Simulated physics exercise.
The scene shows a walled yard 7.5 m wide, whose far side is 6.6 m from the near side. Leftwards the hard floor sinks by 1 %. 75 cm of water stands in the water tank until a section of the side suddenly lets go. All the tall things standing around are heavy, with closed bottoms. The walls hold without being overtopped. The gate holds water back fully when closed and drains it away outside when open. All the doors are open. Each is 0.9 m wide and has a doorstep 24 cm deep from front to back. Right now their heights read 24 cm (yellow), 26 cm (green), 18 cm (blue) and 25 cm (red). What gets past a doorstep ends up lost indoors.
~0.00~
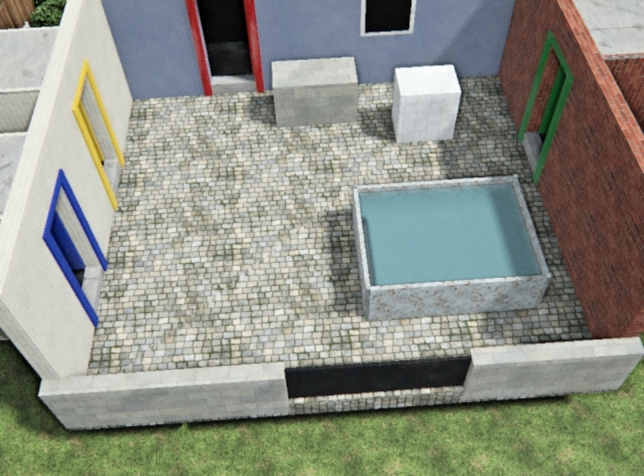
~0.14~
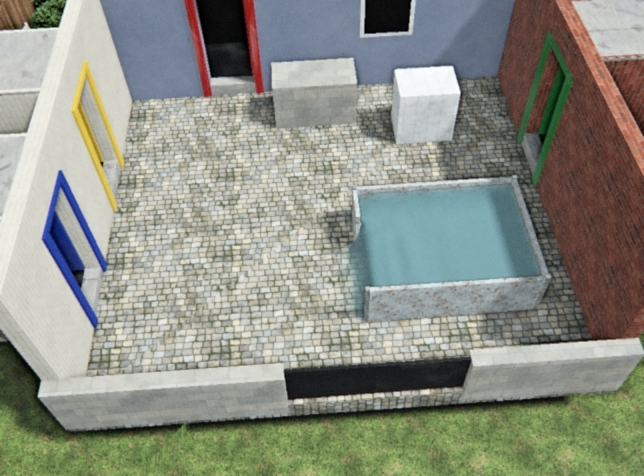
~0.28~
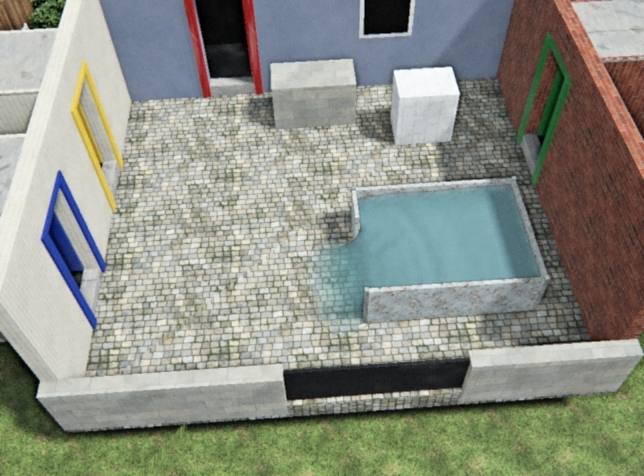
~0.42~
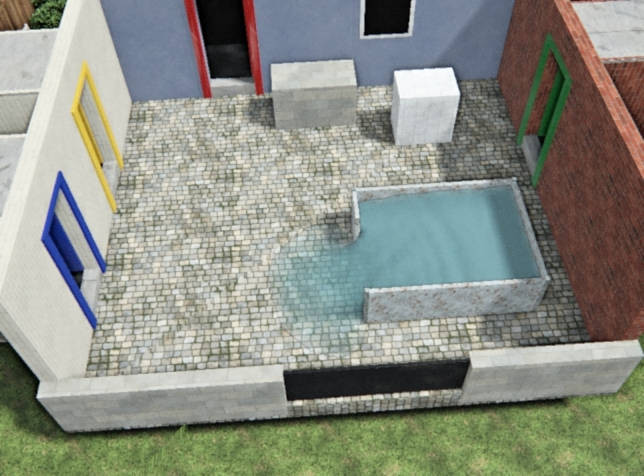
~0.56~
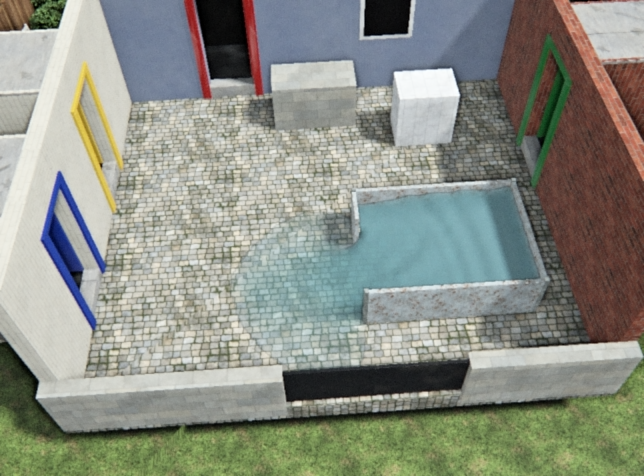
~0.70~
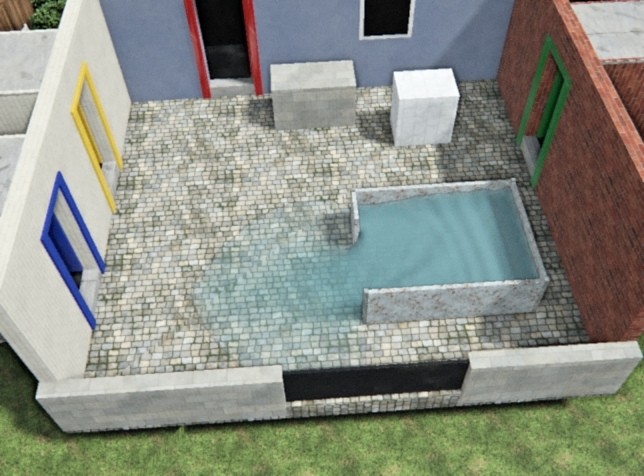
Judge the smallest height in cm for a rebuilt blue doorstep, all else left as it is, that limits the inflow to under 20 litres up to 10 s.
Roughly 28 cm at the least.
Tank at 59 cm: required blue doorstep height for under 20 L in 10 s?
About 21 centimetres.
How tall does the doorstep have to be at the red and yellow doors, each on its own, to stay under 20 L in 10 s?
You'd want about 16 centimetres at red and about 12.5 centimetres at yellow.
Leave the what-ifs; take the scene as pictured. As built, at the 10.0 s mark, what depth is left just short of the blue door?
It comes to about 10.0 centimetres deep.
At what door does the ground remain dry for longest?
Door: Green.
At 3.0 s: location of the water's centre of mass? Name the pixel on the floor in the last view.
It lies near (278, 282) in the last picture.
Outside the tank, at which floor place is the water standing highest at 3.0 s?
Around (146, 379).
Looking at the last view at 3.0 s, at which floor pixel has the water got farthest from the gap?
Lab note: Front tip approx. (131, 106).
After 1.4 s water covers 35 % of the floor, deepest (38 cm) near (347, 292); 26 cm at the blue door, 2 litres in over its 18 cm doorstep.
After 3.0 s water covers 45 % of the floor, deepest (42 cm) near (146, 379); 34 cm at the blue door, 90 litres in over its 18 cm doorstep.
After 10.0 s water covers 95 % of the floor, deepest (18 cm) near (114, 206); 10 cm at the blue door, 140 litres in over its 18 cm doorstep.
At the blue door as built, the water arrived by 1.1 s and peaked near 34 cm at 2.8 s.
With a doorstep of 25 cm, 41 litres would have come in within the 10 s; with 33.5 cm, 2 litres. So under 20 litres takes about 28 cm.
